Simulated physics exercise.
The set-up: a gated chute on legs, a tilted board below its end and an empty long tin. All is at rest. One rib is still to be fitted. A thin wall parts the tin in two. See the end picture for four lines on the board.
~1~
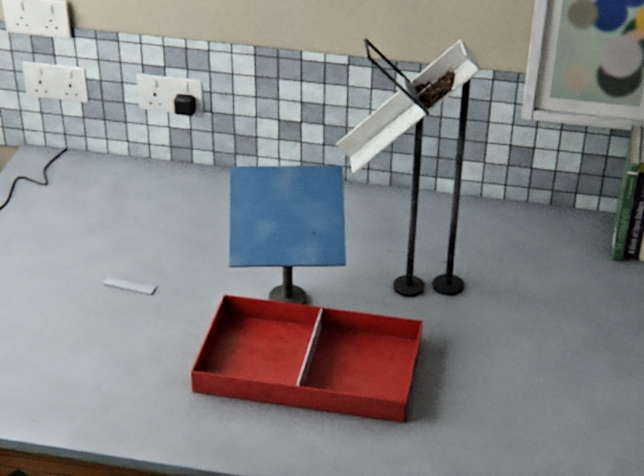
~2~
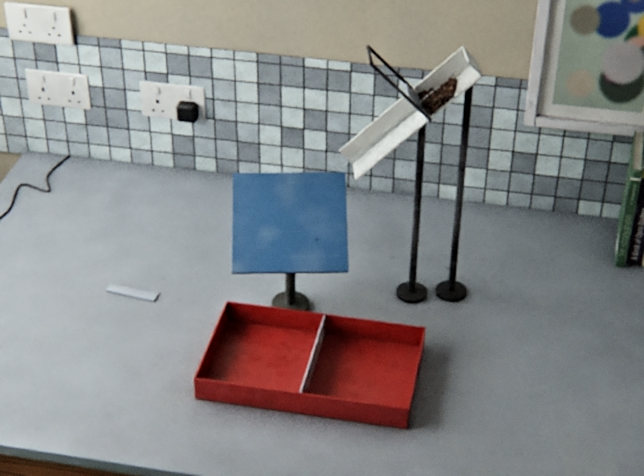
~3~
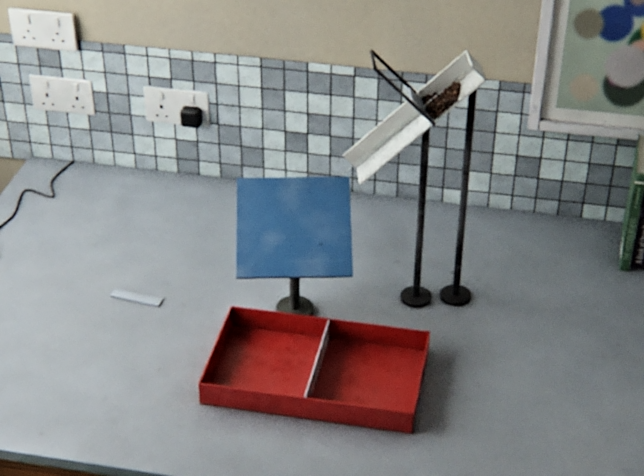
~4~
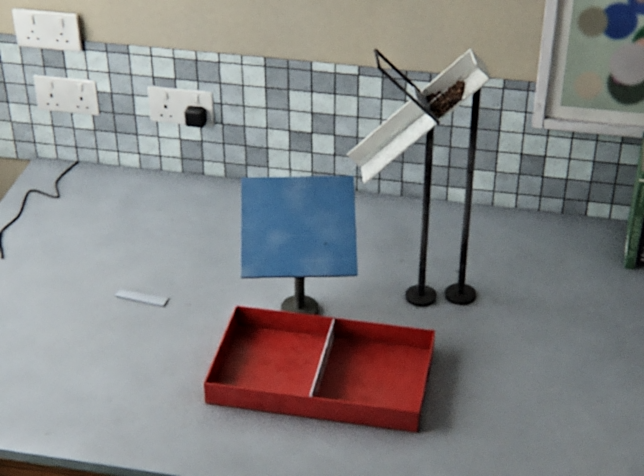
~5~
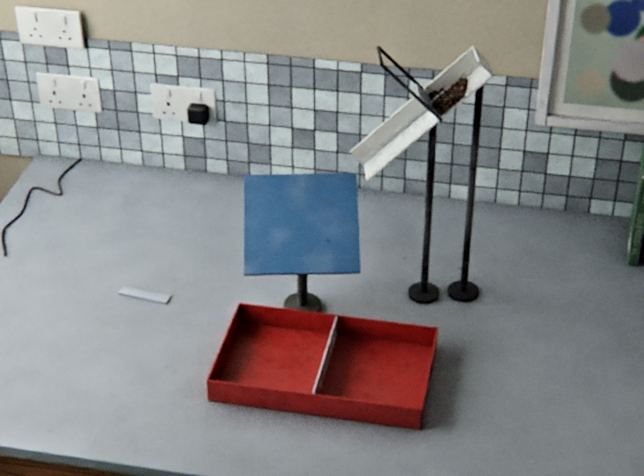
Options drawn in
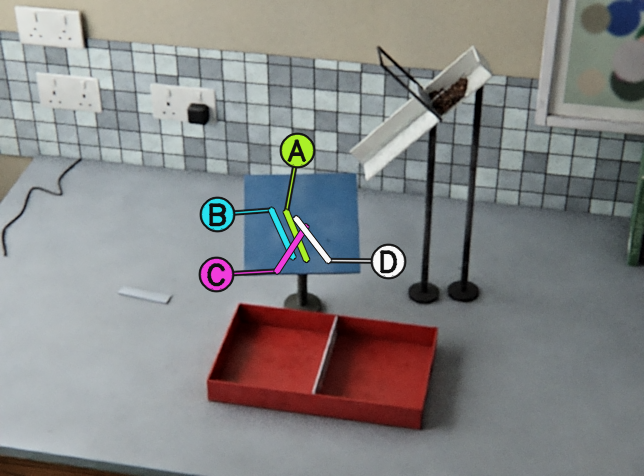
Nothing on the grey worktop moved as the view drifted slightly; a white chute on black legs held a brown clump behind its gate, above a tilted blue board and an empty, divided red tin.
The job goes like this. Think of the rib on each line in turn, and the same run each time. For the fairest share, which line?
A is best.
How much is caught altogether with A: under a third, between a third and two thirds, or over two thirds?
It is over two thirds.
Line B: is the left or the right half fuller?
More lands on the left.
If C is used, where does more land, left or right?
More lands on the left.
On the marked copy, line A from (286, 212) to (306, 259); line B from (271, 210) to (292, 256); line C from (305, 226) to (277, 271); line D from (296, 218) to (328, 260).
Choosing A, of what is caught, about half in the left half, about half in the right.
Choosing B, of what is caught, nearly all in the left half, a small part in the right.
Choosing C, of what is caught, most in the left half, about a quarter in the right.
Choosing D, of what is caught, a small part in the left half, most in the right.
